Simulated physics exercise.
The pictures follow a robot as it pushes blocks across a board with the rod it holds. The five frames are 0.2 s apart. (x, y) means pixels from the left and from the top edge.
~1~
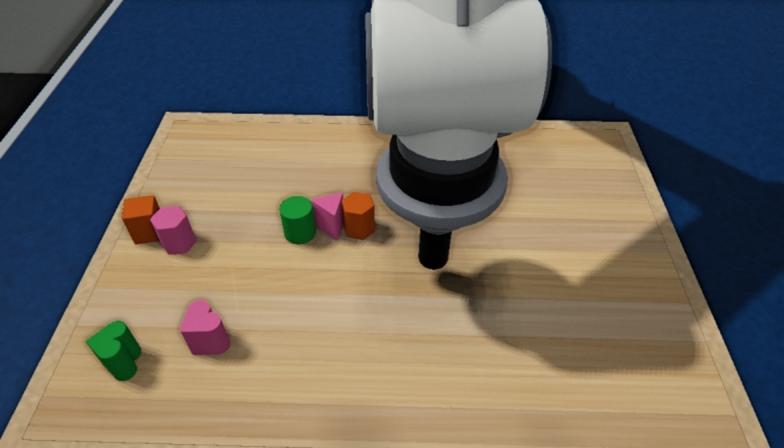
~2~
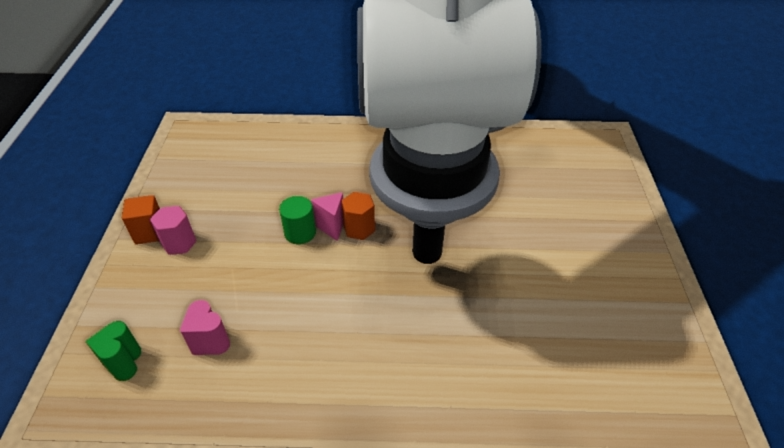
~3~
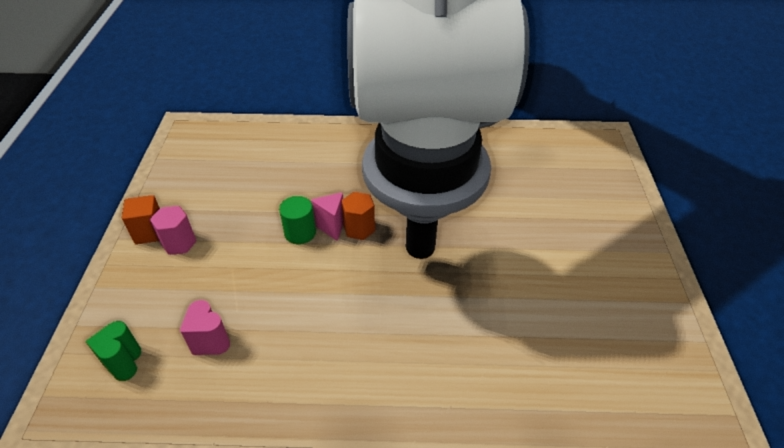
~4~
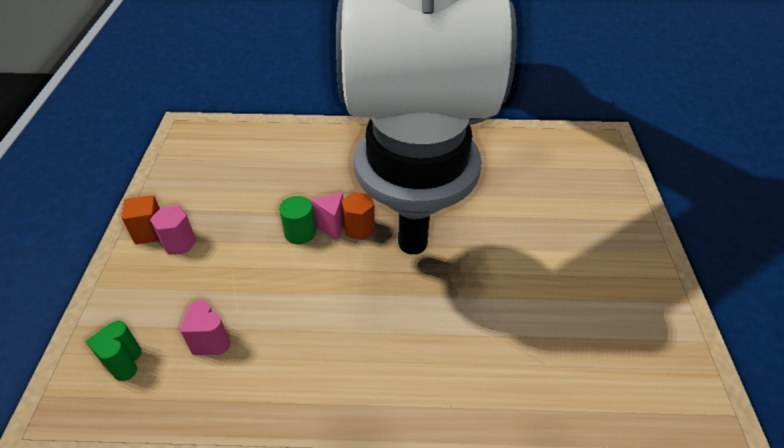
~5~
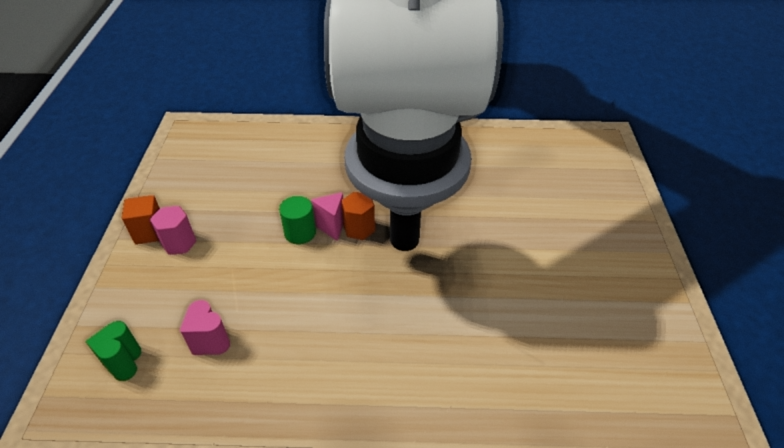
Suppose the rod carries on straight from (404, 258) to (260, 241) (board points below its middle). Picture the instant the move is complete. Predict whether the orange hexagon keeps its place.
It keeps its position.
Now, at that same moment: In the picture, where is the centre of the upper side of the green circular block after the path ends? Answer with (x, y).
Located at (267, 194).
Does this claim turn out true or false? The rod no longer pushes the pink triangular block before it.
Answer: True.
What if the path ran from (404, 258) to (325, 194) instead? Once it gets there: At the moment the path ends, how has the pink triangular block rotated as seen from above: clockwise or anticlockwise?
The pink triangular block rotates counterclockwise.
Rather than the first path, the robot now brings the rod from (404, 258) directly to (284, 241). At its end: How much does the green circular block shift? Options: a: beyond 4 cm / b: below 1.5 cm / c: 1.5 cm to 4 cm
The correct letter is c.
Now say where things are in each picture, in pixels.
The first picture shows rod's lower end (433, 260); green circular block (296, 206); pink triangular block (329, 202); orange hexagon (358, 202).
The second picture shows rod (427, 254); blocks still.
The third picture shows rod (420, 249); blocks still.
The fourth picture shows rod (413, 245); blocks still.
The fifth picture shows rod (405, 242); green circular block (296, 206); pink triangular block (329, 202); orange hexagon (358, 202).
The first path, step by step. One third of the way, rod (354, 236); nothing pushed yet.
Two thirds of the way, rod (305, 230); green circular block (287, 202); pink triangular block (320, 199), turned 55° clockwise.
At the end, rod (256, 225); green circular block (267, 194); pink triangular block (320, 199), turned 55° clockwise; orange hexagon still.
